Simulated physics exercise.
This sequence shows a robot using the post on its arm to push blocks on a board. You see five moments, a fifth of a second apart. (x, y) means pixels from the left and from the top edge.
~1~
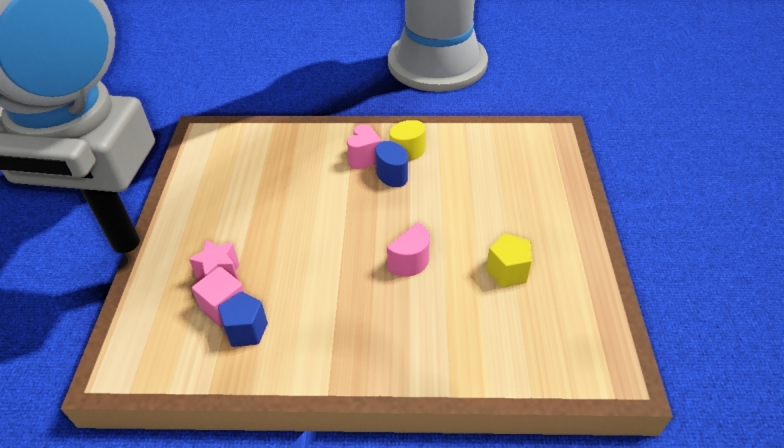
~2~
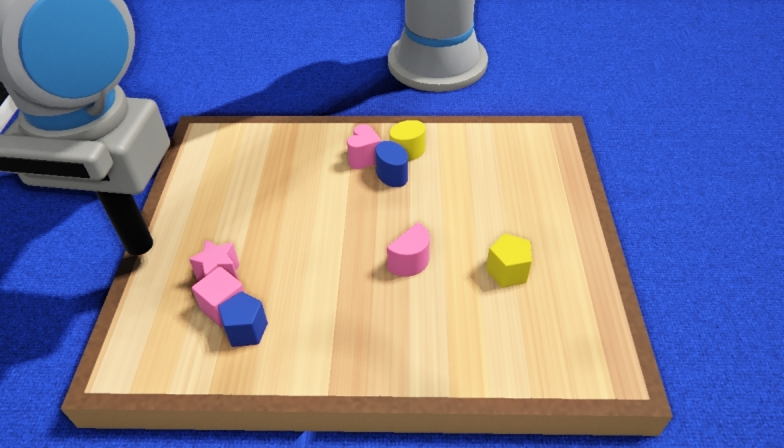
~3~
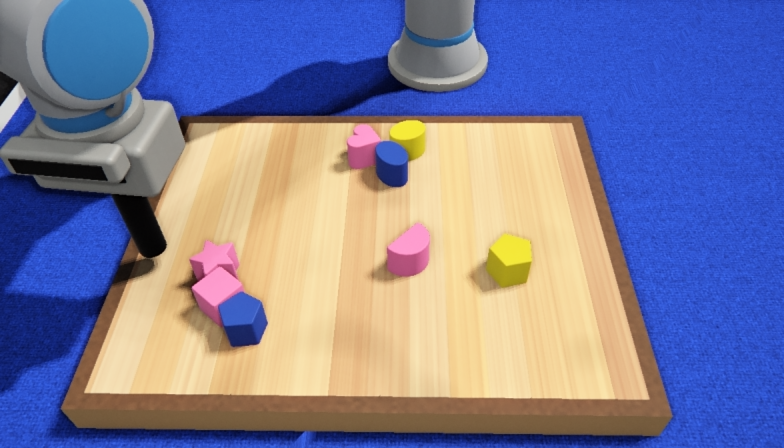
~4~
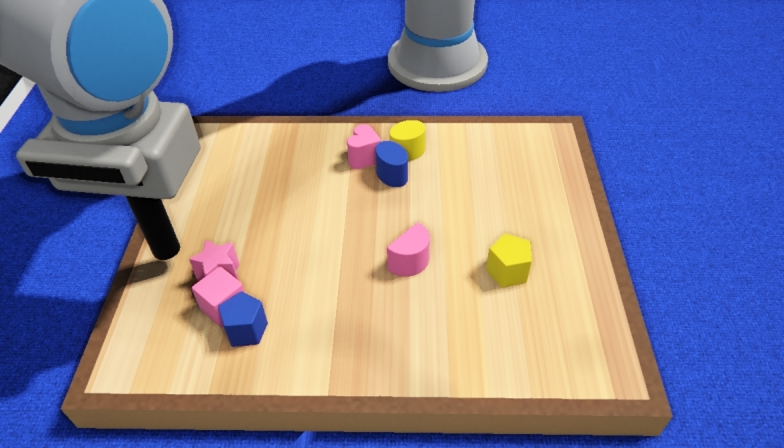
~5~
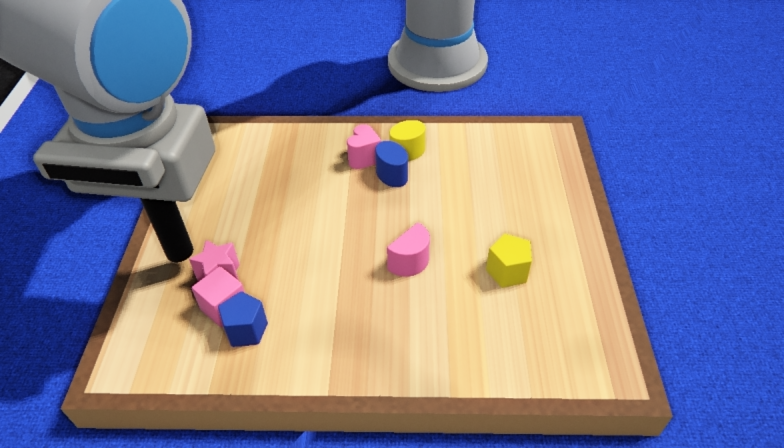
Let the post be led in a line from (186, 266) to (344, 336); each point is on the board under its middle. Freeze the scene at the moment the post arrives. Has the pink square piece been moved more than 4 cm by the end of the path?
I'd say yes.
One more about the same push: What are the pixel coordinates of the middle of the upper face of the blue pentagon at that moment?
(254, 355)
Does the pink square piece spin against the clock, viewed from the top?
No
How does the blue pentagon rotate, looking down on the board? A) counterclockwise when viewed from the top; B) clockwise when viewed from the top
Option B.
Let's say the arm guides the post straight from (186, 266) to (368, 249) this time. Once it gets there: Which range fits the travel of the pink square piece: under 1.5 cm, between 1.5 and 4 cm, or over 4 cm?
Its displacement is below 1.5 cm.
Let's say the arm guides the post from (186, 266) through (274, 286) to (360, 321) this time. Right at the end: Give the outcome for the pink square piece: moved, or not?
Moved off its spot.
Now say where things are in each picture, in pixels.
In the first picture, lower end of the post at (126, 244), tops of blocks, pink star-shaped block at (213, 255), pink square piece at (217, 285), blue pentagon at (239, 309).
In the second picture, post at (140, 246), blocks as before.
In the third picture, post at (153, 248), blocks as before.
In the fourth picture, post at (167, 250), blocks as before.
In the fifth picture, post at (180, 252), pink star-shaped block at (213, 255), pink square piece at (217, 285), blue pentagon at (239, 309).
What follows on the original path. One third of the way, post at (230, 276); pink star-shaped block at (257, 260), turned 45° anticlockwise; pink square piece at (246, 293), turned 40° clockwise; blue pentagon at (246, 324), turned 30° clockwise.
Two thirds of the way, post at (284, 299); pink star-shaped block at (282, 263), turned 105° anticlockwise; pink square piece at (275, 320), turned 65° clockwise; blue pentagon at (255, 353), turned 60° clockwise.
At the end, post at (343, 323); pink star-shaped block at (282, 263), turned 105° anticlockwise; pink square piece at (278, 324), turned 75° clockwise; blue pentagon at (254, 355), turned 65° clockwise.
